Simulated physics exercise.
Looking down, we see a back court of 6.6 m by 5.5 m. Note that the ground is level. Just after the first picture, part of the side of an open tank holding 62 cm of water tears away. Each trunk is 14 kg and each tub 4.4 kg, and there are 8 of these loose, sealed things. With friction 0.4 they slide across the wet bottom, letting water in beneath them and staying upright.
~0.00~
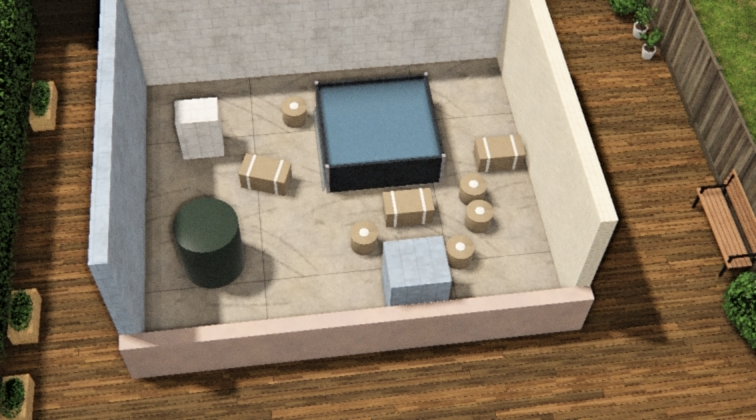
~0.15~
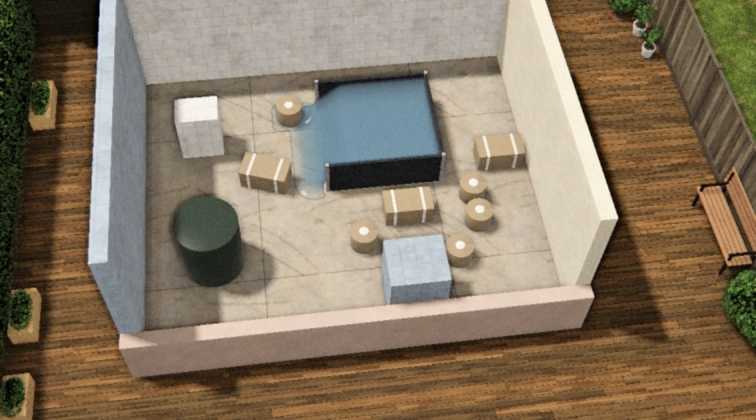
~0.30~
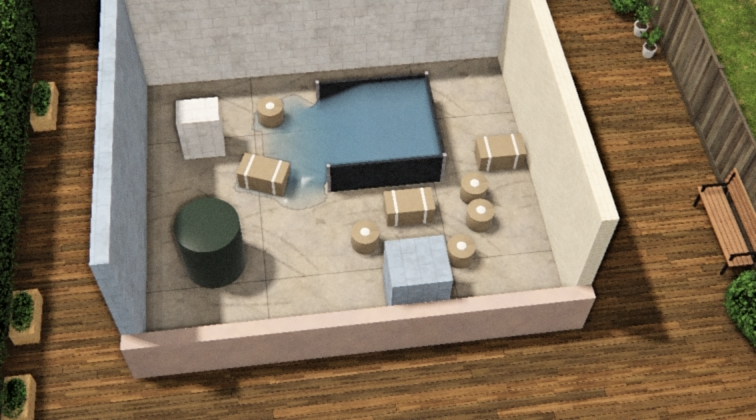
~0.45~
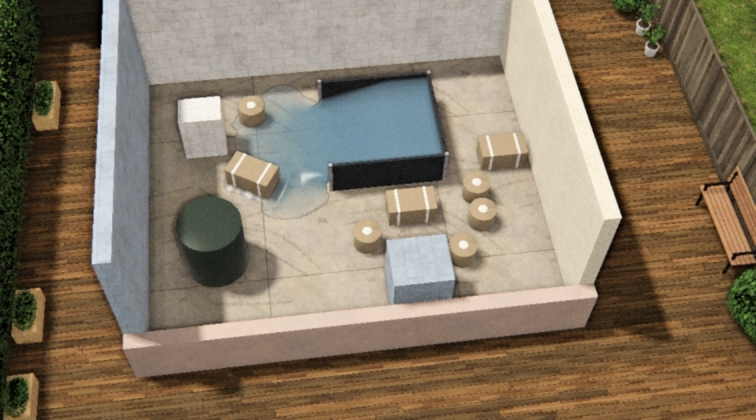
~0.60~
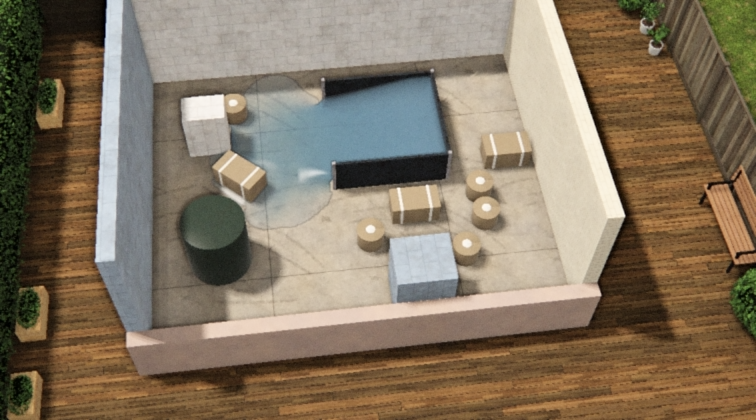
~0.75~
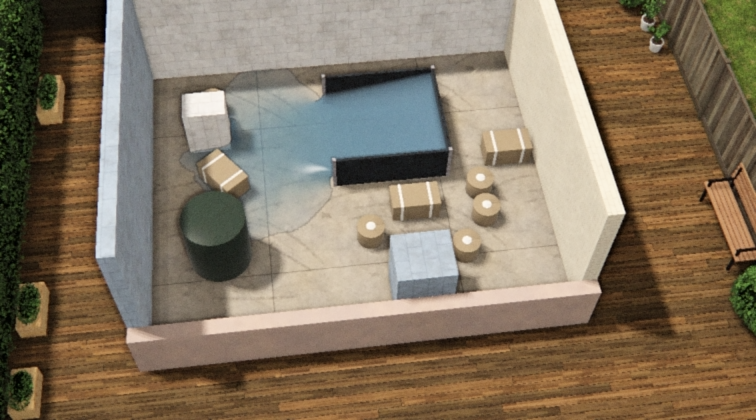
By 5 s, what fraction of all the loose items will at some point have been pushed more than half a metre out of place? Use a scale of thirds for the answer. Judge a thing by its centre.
On that scale: Less than a third.
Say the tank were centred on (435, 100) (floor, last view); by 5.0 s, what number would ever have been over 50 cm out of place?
The answer would then be 3.
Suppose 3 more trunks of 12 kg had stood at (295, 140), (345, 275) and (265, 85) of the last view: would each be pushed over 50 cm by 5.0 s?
Reading them off in order: Clears the mark, clears the mark, clears the mark.
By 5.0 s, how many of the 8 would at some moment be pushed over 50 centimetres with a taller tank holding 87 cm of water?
You'd get 3 in that case.
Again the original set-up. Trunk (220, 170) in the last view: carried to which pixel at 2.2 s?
Position: Approx. (171, 250).
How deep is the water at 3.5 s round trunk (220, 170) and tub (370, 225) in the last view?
Roughly 8 and 0 cm.
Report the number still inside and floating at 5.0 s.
At that point I count 2.
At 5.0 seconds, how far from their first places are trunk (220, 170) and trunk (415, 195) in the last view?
Respectively, 250 centimetres and 0 centimetres.
After 1.1 s 2 of 8 are over 50 cm from their spots; 0 afloat.
After 2.2 s 2 of 8 are over 50 cm from their spots; 1 afloat.
After 3.5 s 2 of 8 are over 50 cm from their spots; 1 afloat.
After 5.0 s 2 of 8 are over 50 cm from their spots, and 2 have been at some point; 2 afloat.
